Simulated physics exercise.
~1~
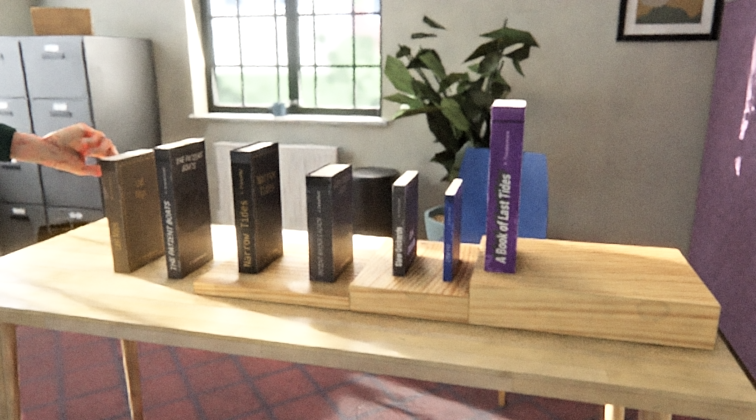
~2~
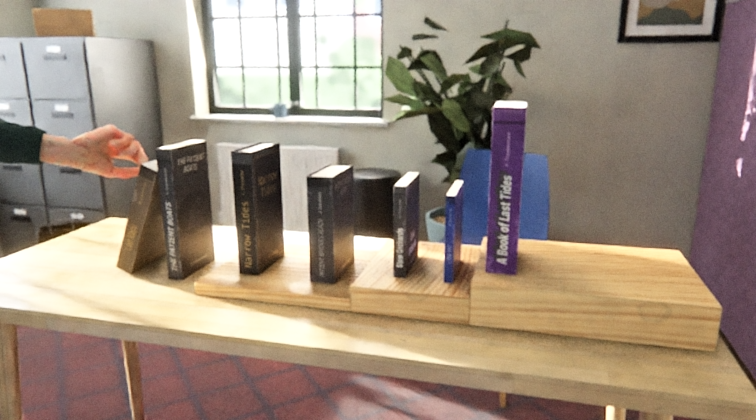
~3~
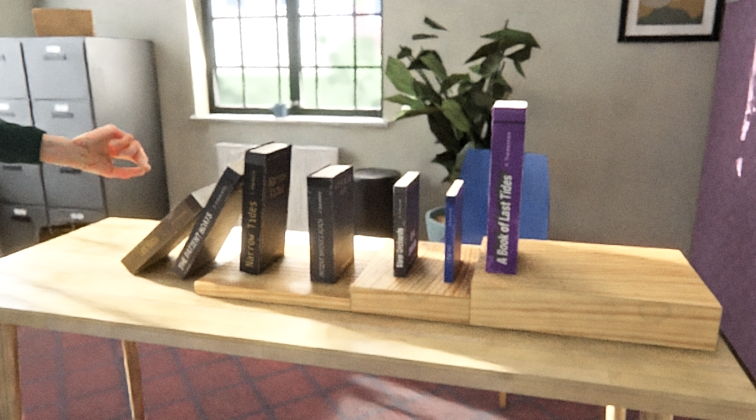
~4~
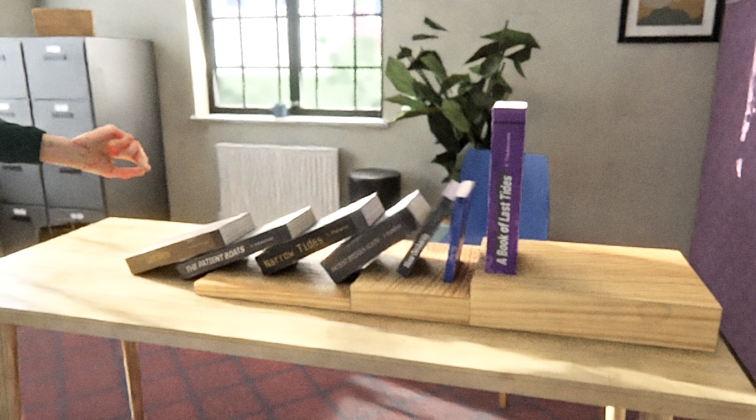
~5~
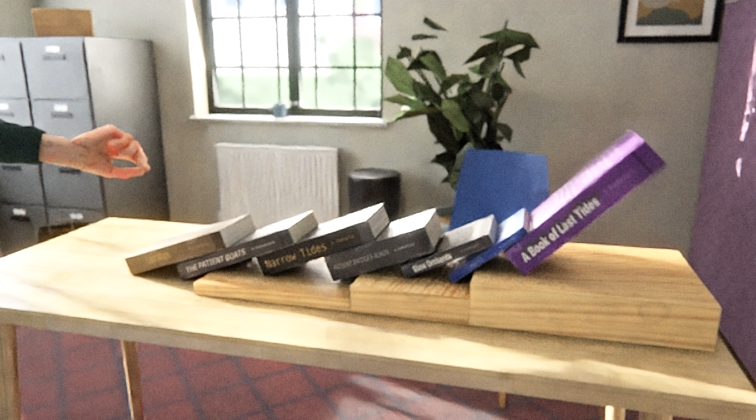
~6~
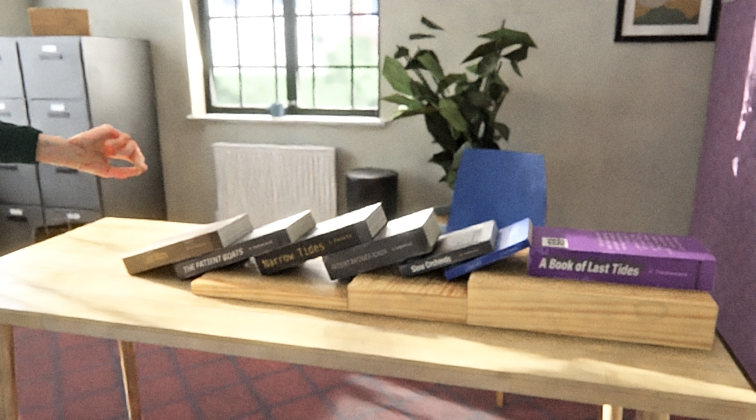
On a wooden table, a hand tips the first book and all seven topple rightward.
